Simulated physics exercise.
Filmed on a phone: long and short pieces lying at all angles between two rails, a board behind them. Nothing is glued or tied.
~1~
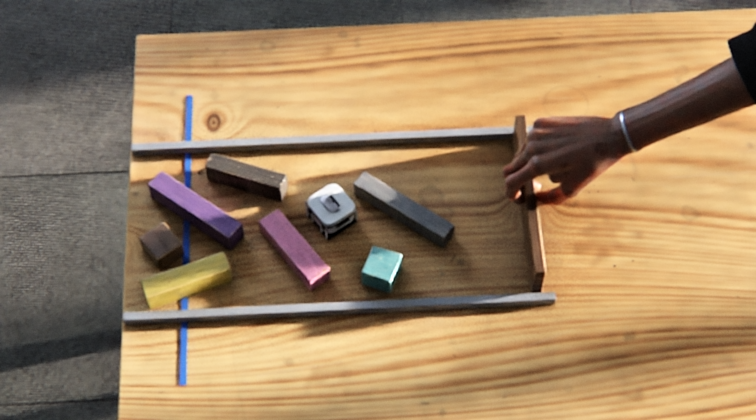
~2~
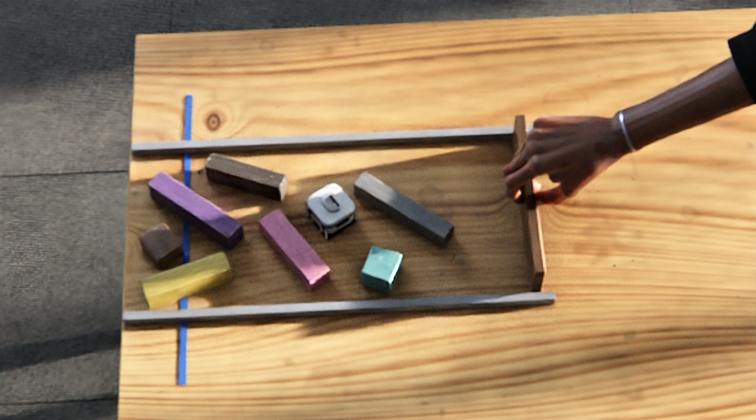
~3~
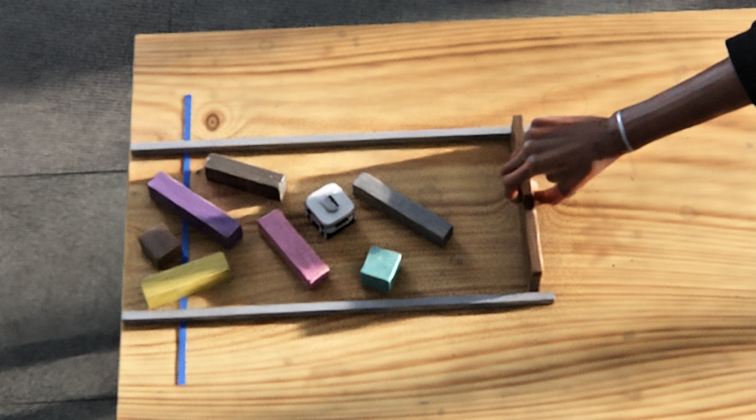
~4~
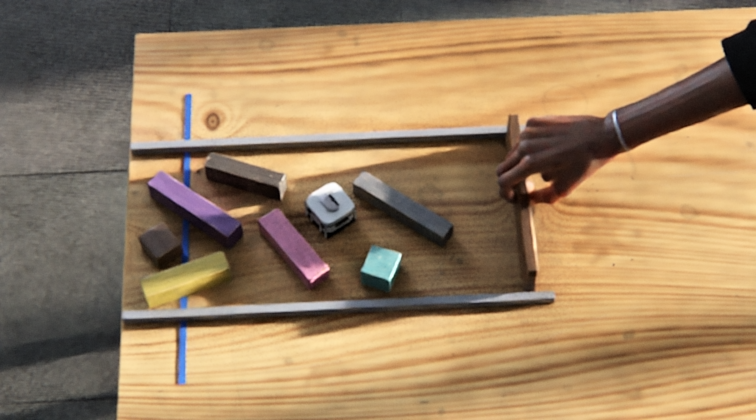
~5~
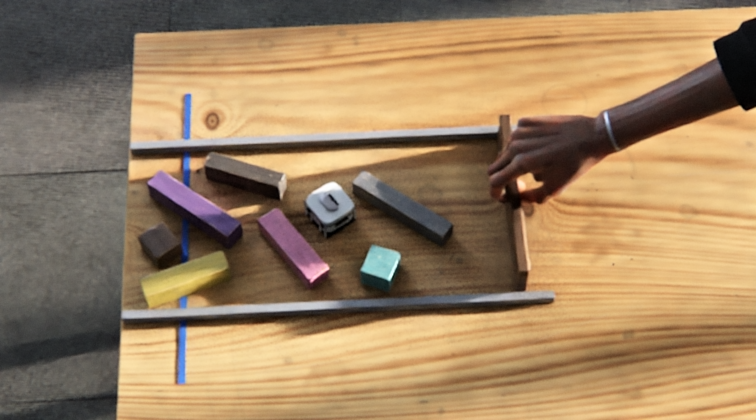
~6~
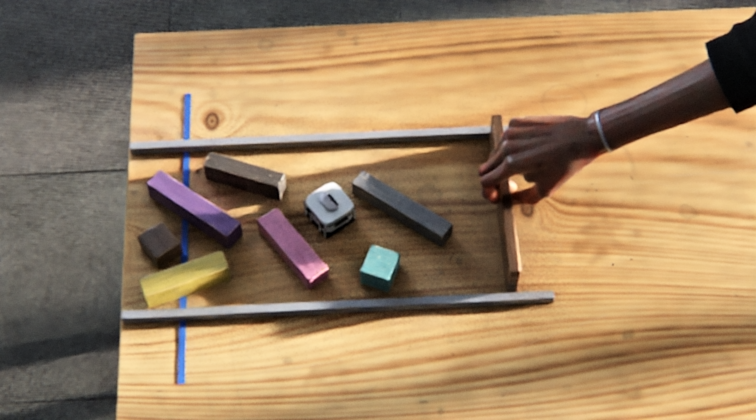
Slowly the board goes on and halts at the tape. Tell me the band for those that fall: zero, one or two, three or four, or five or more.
The number that fall off is three or four.
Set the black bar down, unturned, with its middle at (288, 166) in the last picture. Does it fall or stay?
From there it remains up.
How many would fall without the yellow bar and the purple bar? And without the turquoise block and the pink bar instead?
First 1, then 2.
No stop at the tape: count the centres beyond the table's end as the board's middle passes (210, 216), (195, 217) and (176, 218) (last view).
It would be 3, 3 and 4.
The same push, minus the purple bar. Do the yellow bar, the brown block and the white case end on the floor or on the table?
The yellow bar comes down, the brown block drops off, the white case survives.
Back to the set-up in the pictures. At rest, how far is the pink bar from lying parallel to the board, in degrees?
About 20°.
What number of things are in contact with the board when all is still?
The number is 2.
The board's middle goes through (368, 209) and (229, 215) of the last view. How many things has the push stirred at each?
The counts are 3 and 8.
Soon after, none off yet; brown block at rest near (160, 245); yellow bar at rest near (185, 279); purple bar at rest near (194, 209).
After that, none off yet; brown block at rest near (159, 246); yellow bar moving near (174, 283); purple bar displaced a little near (175, 218).
In the end, the number that fall off is three or four; gone, purple bar, yellow bar and brown block.
